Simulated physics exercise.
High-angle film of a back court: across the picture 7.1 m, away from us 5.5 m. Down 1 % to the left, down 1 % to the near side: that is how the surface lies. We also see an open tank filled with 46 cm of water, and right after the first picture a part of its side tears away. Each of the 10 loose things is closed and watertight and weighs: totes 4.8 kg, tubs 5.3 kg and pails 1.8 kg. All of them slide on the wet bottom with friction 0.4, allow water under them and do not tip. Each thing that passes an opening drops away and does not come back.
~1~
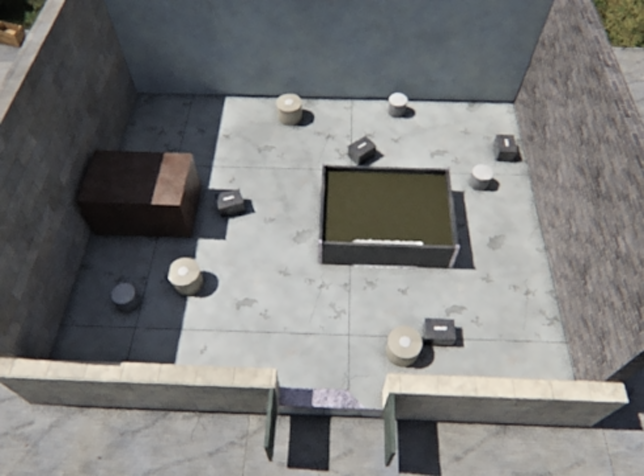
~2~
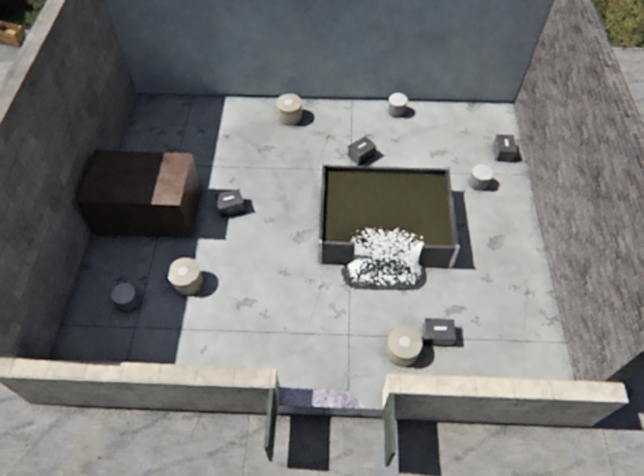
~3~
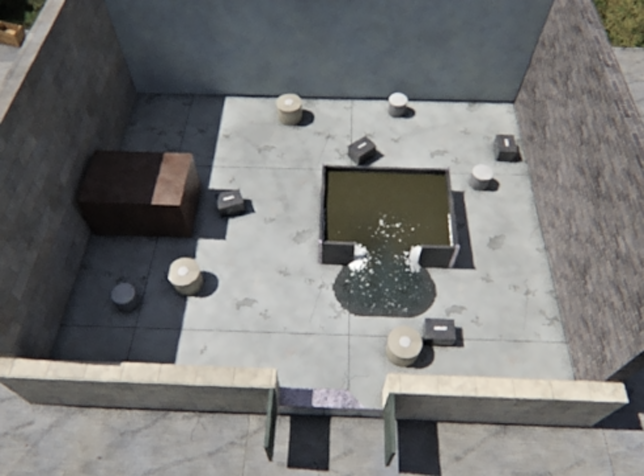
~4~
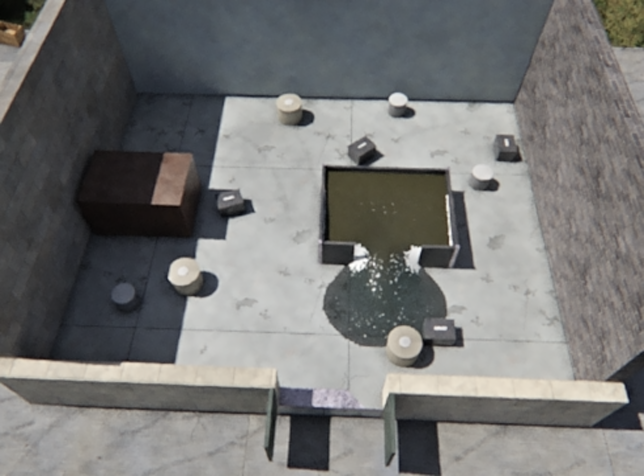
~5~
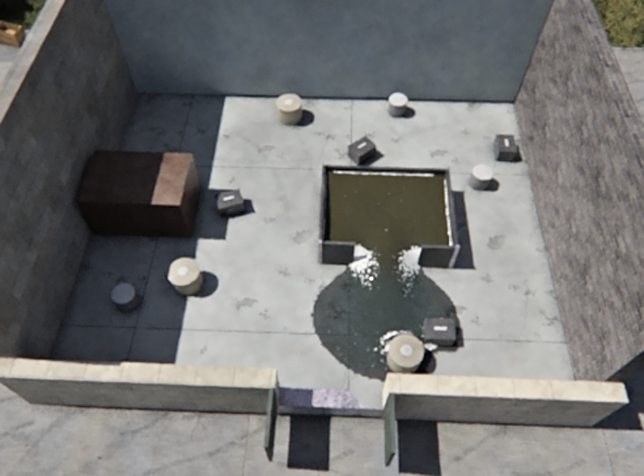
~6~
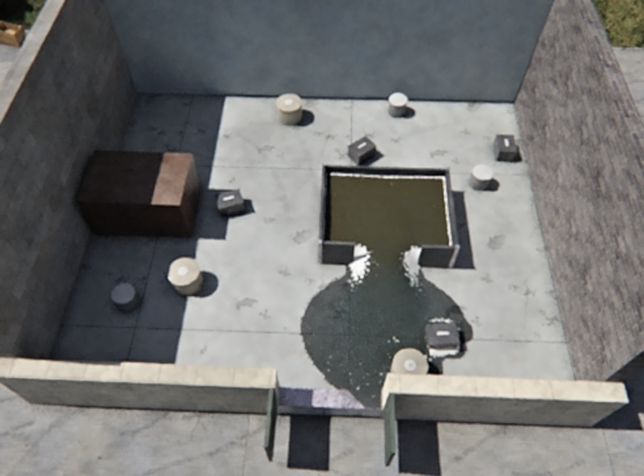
Water pouring from a broken tank in a walled courtyard, spreading across the paving and nudging a round tub, then a dark tote.
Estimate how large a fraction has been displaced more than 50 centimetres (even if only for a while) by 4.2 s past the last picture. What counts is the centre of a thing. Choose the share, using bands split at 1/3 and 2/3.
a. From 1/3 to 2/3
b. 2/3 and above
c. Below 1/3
Below 1/3.
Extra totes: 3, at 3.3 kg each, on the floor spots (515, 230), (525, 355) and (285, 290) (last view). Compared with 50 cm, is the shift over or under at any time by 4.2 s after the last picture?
Result, one by one: Exceeded, exceeded and not exceeded.
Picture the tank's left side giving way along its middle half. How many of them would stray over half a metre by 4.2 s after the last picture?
Then it comes to 3.
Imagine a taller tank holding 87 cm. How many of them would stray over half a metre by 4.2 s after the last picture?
Then the count would be 5.
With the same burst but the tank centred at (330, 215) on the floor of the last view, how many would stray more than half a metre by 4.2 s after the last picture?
That gives 3 of them.
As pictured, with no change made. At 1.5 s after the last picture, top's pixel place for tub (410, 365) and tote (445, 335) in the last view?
Around (452, 353) and (564, 360).
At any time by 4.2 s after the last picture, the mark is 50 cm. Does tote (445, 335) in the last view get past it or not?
The answer is greater.
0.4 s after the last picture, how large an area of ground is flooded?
About 7.0 m2.
Then, 0.4 s after the last picture 1 of 10 are over 50 cm from their spots; 1 afloat.
Then, 1.5 s after the last picture 2 of 10 are over 50 cm from their spots; 2 afloat.
Then, 2.8 s after the last picture 2 of 10 are over 50 cm from their spots; 1 afloat.
Then, 4.2 s after the last picture 2 of 10 are over 50 cm from their spots, and 2 have been at some point; 0 afloat.
